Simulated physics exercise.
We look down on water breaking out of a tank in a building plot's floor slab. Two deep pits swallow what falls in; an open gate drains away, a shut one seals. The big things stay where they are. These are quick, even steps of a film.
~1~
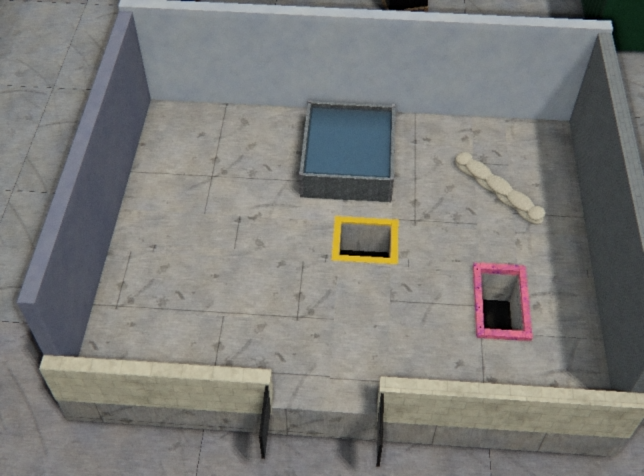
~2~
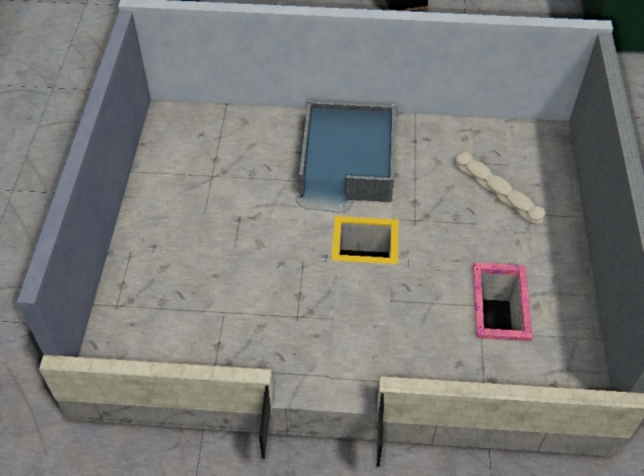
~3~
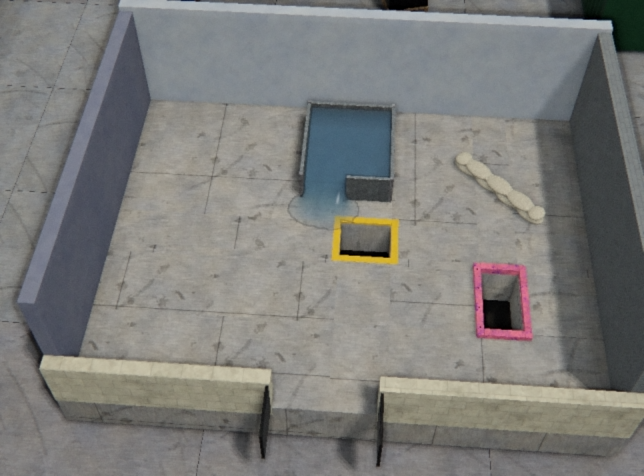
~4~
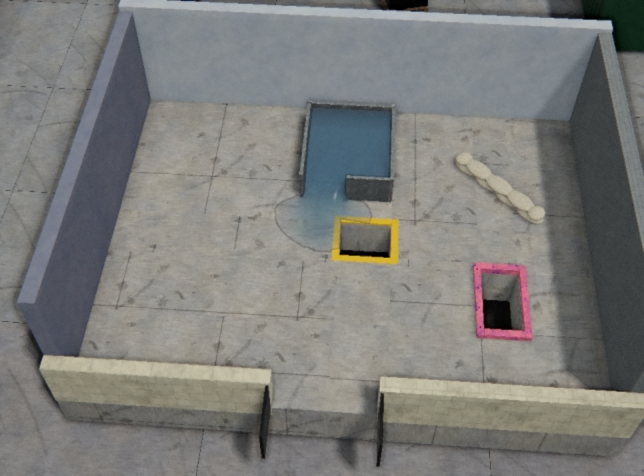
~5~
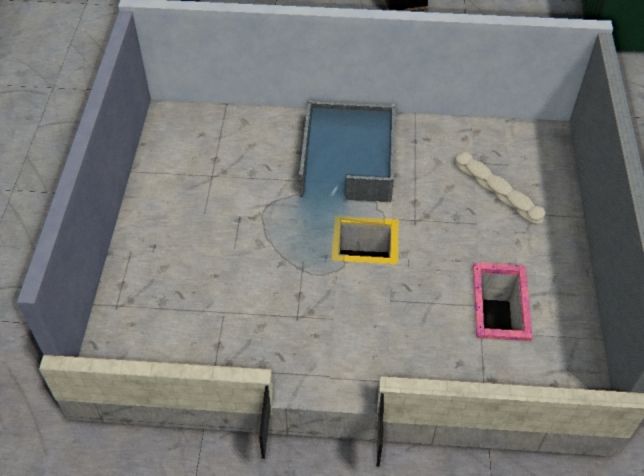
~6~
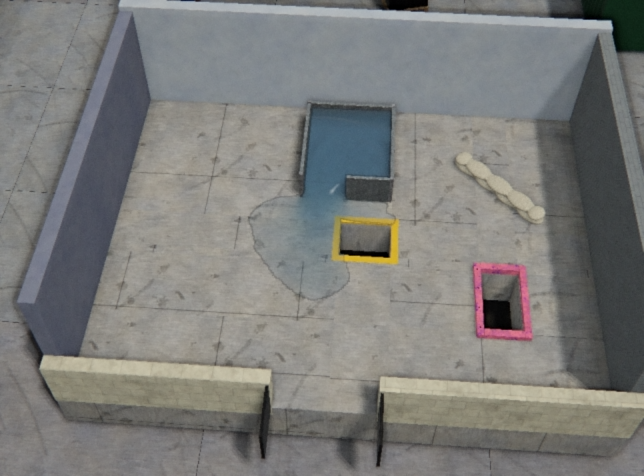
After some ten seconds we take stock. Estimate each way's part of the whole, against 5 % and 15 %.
The gate takes above 15 %; the pink pit takes not even 5 %; the yellow pit takes above 15 %.
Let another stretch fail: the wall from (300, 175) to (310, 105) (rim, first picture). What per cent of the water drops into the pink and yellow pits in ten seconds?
Roughly, in per cent: Pink 0, yellow 0.
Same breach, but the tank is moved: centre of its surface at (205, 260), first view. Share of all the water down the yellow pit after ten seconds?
Roughly, in per cent: Yellow 2.
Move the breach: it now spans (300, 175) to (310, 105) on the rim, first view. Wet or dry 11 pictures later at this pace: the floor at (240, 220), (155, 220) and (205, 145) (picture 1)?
One after the other: Wet, flooded, covered.
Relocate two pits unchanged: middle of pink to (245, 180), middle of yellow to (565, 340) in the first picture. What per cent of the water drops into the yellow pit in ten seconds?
Per cent: Yellow 4.
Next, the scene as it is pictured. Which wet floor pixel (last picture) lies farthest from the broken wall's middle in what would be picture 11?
Near (282, 383).
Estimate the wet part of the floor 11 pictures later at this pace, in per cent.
About 25 per cent.
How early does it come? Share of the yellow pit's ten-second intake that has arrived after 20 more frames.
Roughly 60 per cent.
A moment on, water covers 15 % of the floor; the gate 0 %, the pink pit 0 %, the yellow pit 4 %.
Next, water covers 25 % of the floor; the gate 2 %, the pink pit 0 %, the yellow pit 8 %.
Then, water covers 30 % of the floor; the gate 8 %, the pink pit 0 %, the yellow pit 11 %.
Later, water covers 30 % of the floor; the gate 14 %, the pink pit 0 %, the yellow pit 15 %.
In the end, water covers 45 % of the floor; the gate 20 %, the pink pit 0 %, the yellow pit 18 %.
